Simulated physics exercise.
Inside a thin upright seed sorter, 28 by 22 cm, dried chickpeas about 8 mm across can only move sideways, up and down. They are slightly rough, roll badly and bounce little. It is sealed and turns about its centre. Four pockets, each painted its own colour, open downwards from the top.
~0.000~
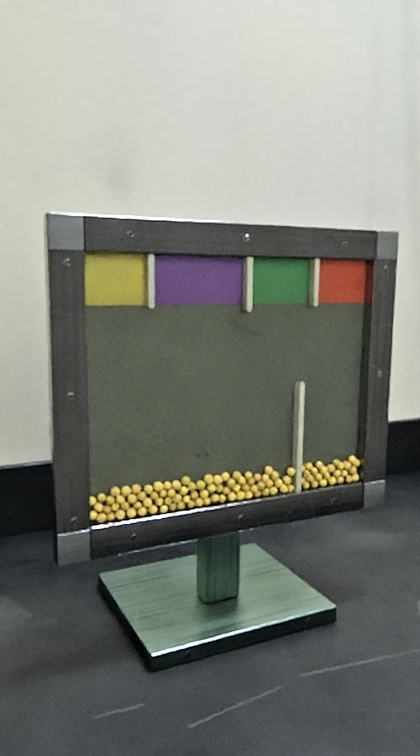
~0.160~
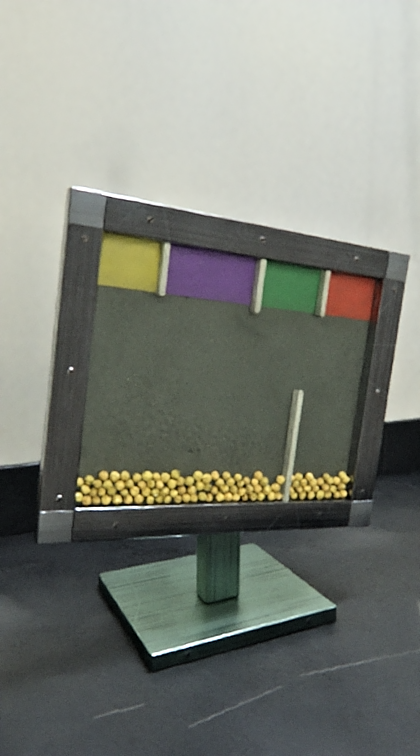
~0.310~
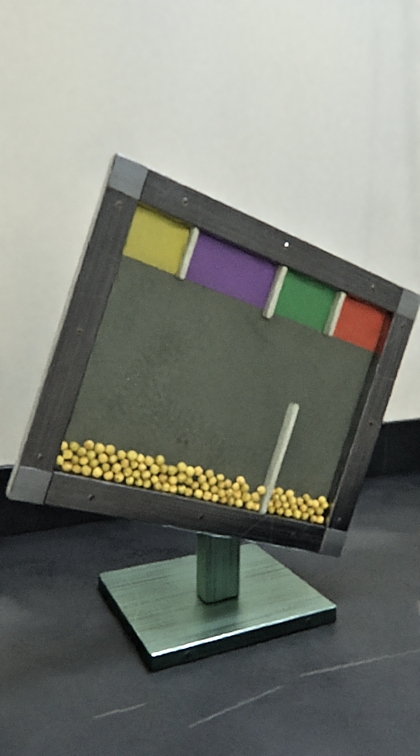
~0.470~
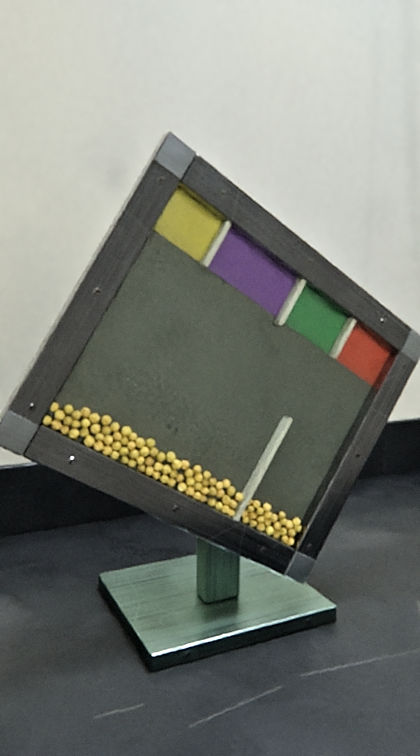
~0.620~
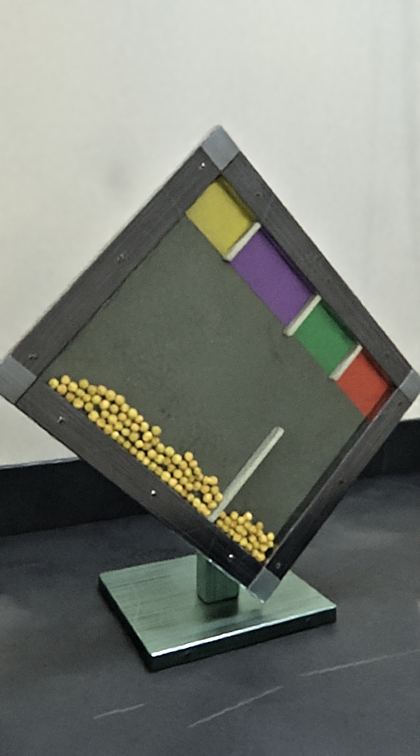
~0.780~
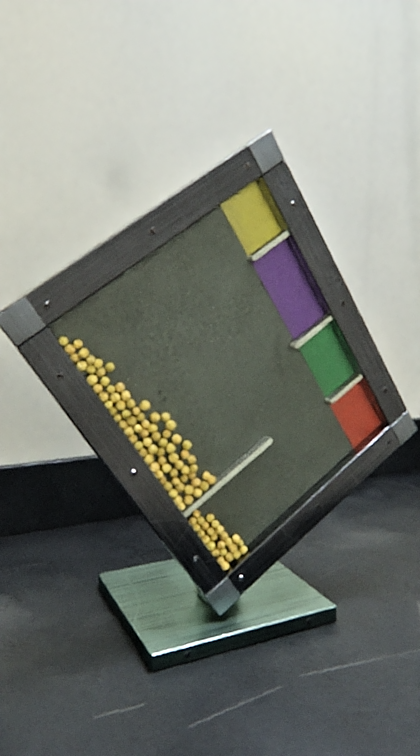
On a dark tabletop, a framed panel with four coloured pockets turning steadily clockwise on its stand, yellow balls shifting along inside.
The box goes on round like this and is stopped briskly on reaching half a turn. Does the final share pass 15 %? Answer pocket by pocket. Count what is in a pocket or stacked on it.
Green pocket: Yes; yellow pocket: No; red pocket: Yes; purple pocket: No.
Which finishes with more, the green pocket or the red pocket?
It is the red pocket.
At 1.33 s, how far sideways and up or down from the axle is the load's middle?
Some 8 cm left and 3 cm below.
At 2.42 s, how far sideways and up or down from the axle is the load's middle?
About 9 cm left and 7 cm below.
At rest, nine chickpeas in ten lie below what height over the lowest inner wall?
About 7 cm.
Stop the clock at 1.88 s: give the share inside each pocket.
Green pocket: 25; yellow pocket: 0; red pocket: 35; purple pocket: 0.
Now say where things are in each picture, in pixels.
Level, about 100 chickpeas; chickpeas centred (231, 488); top one (186, 481); green (279, 280), yellow (114, 278), red (340, 280), purple (198, 279); walls (296, 493) to (300, 384), in the first picture.
Turned 7° clockwise; chickpeas centred (219, 488); top one (104, 476), in the second picture.
Turned 19° clockwise; chickpeas centred (200, 484); top one (63, 446), in the third picture.
Turned 32° clockwise; chickpeas centred (184, 477); top one (54, 407), in the fourth picture.
Turned 43° clockwise; chickpeas centred (174, 470); top one (65, 380), in the fifth picture.
Turned 56° clockwise; chickpeas centred (166, 462); top one (63, 342); green (327, 358), yellow (252, 217), red (356, 412), purple (290, 288); partition tips (252, 258), (295, 345), (330, 400), in the sixth picture.
By 1.33 s it has turned 100°, the chickpeas' middle is 8 cm left of and 3 cm below the axle; inside pockets, nothing yet.
By 1.88 s it has turned 143°, the chickpeas' middle is 3 cm left of and 11 cm below the axle; inside pockets, green 25 %, red 35 %.
By 2.42 s it has turned 180°, the chickpeas' middle is 9 cm left of and 7 cm below the axle; inside pockets, green 30 %, red 35 %.
In the end, by 3.2 s, green 35 %, yellow 0 %, red 65 %, purple 0 %.
